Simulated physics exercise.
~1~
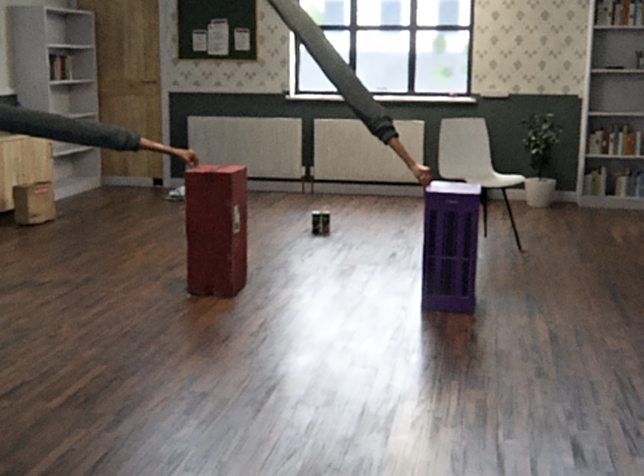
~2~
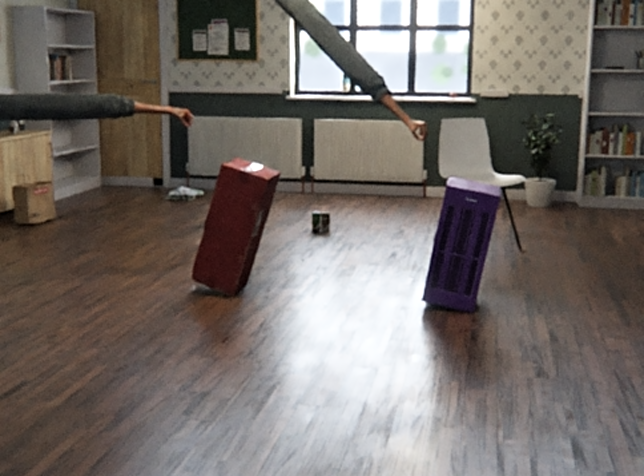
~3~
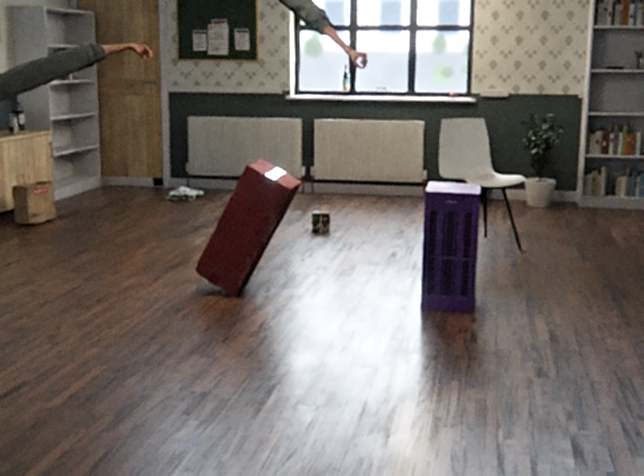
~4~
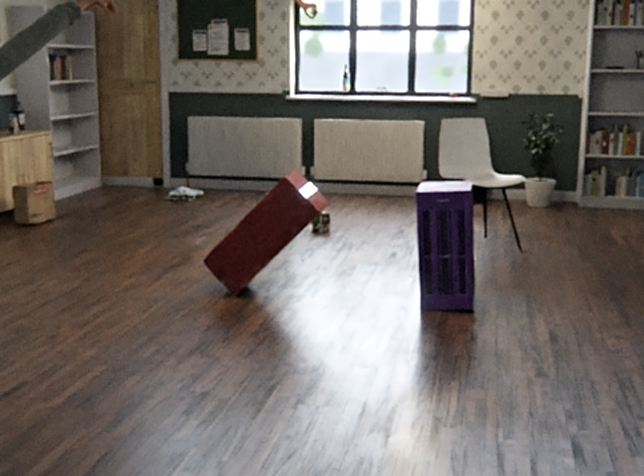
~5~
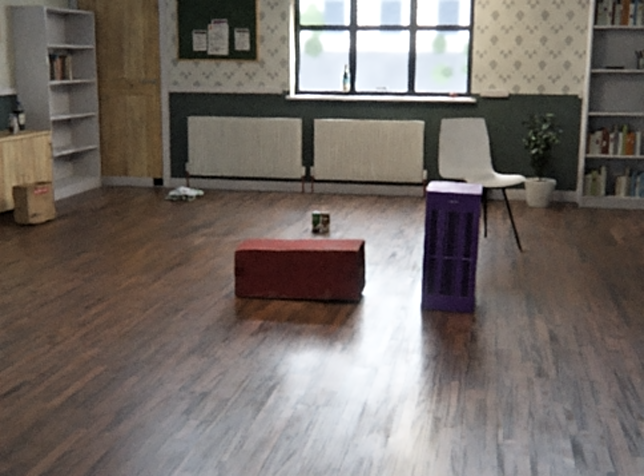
A red parcel and purple crate tip when pushed; the parcel falls, the crate rights itself.
